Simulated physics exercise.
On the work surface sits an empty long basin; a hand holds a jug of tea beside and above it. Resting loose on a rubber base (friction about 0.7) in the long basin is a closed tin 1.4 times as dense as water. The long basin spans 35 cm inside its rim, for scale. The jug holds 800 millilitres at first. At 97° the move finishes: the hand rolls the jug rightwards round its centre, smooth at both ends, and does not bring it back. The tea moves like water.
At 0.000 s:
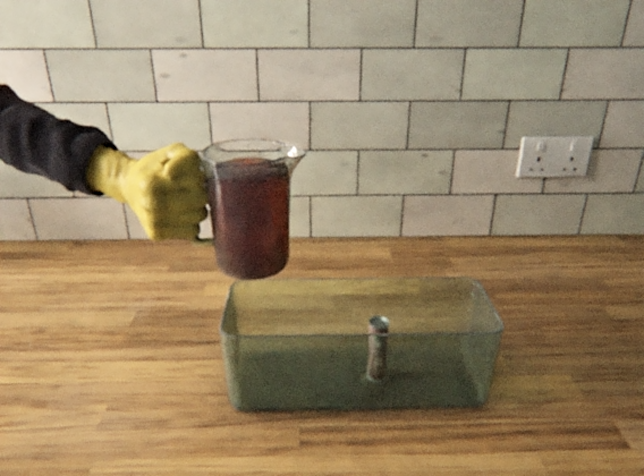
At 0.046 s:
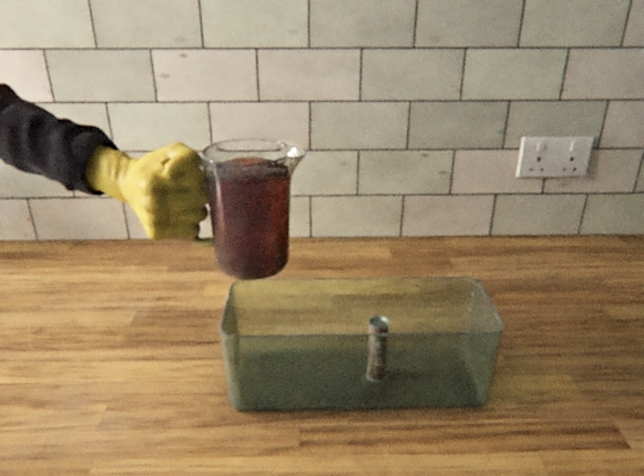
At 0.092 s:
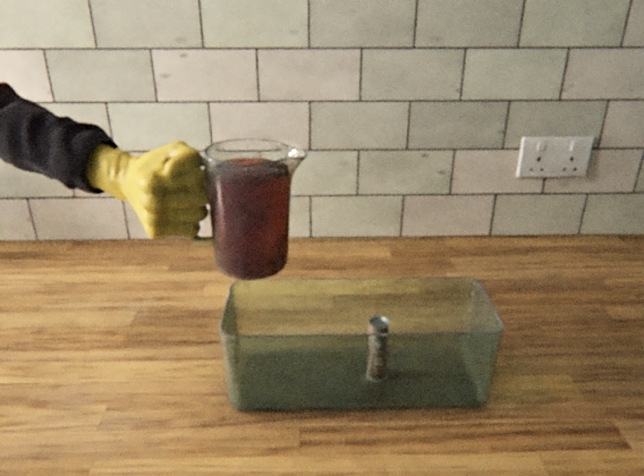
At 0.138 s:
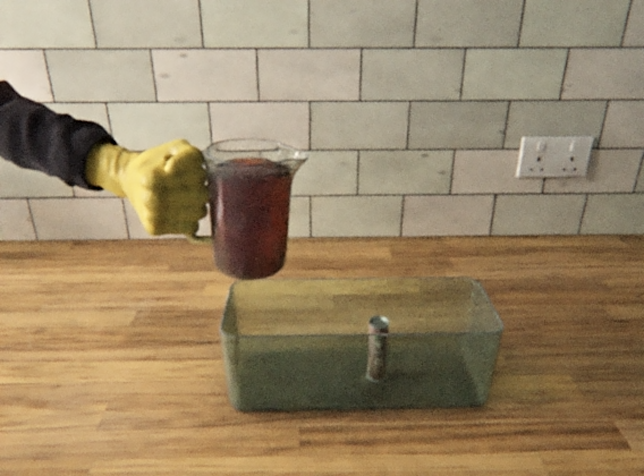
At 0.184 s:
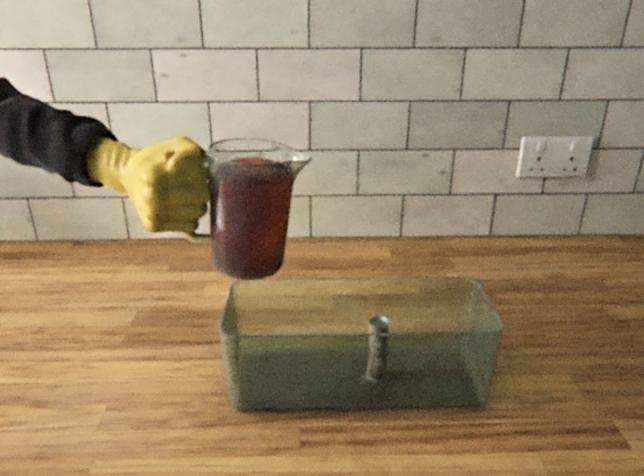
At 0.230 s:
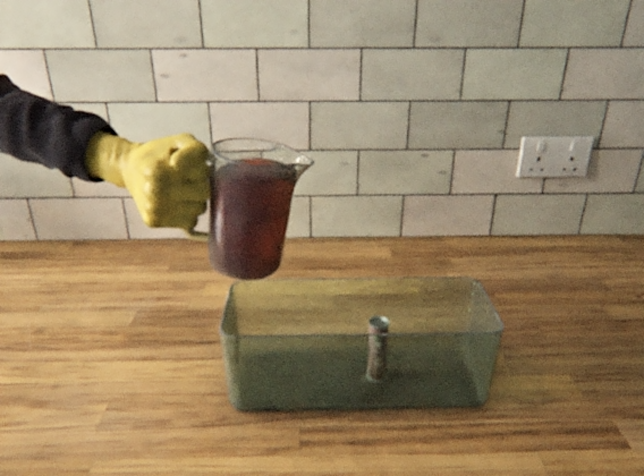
At the start, a yellow-gloved hand holds a clear jug of dark reddish-brown tea upright above the left side of a long glass basin, which has a small tin standing inside. The jug stays almost still, then the hand slowly tilts it slightly to the right, the tea remaining inside.
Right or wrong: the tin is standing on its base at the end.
Wrong, it is lying on its side.
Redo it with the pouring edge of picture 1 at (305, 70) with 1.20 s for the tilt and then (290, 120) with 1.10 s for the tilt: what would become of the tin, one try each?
First it stays on its base; then it tips over.
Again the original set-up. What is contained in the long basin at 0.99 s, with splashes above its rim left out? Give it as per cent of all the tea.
About 34 %.
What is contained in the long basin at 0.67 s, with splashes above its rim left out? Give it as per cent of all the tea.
At that time the basin holds about 1 per cent of the liquid.
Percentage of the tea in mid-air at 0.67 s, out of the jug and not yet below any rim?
Near 9 per cent of it all.
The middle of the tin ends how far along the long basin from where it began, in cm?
The tin's middle ends up about 9.0 cm along the basin.
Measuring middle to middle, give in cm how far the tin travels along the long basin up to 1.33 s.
Near 9 cm.
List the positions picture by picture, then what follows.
Tilt 0°; pouring edge (306, 152); surface from (208, 168) to (290, 168); the long basin's rim runs from (226, 307) to (490, 304); the tin's top is at (379, 324), in the first picture.
Tilt 0°; pouring edge (306, 153); surface from (208, 168) to (291, 168), in the second picture.
Tilt 1°; pouring edge (308, 154); surface from (209, 168) to (291, 168), in the third picture.
Tilt 3°; pouring edge (309, 155); surface from (210, 168) to (292, 169), in the fourth picture.
Tilt 6°; pouring edge (312, 158); surface from (212, 168) to (294, 169), in the fifth picture.
Tilt 9°; pouring edge (315, 161); surface from (214, 169) to (298, 170), in the sixth picture.
By 0.67 s the tilt is 57° and 90 per cent is still to pour; the tin stands where it began.
By 0.99 s the tilt is 90° and 51 per cent is still to pour; the tin stands where it began.
By 1.33 s the tilt is 97° and 11 per cent is still to pour; the tin lies on its side.
By 1.70 s the tilt is 97° and 1 per cent is still to pour; the tin lies on its side.
At rest the tin lies on its side.
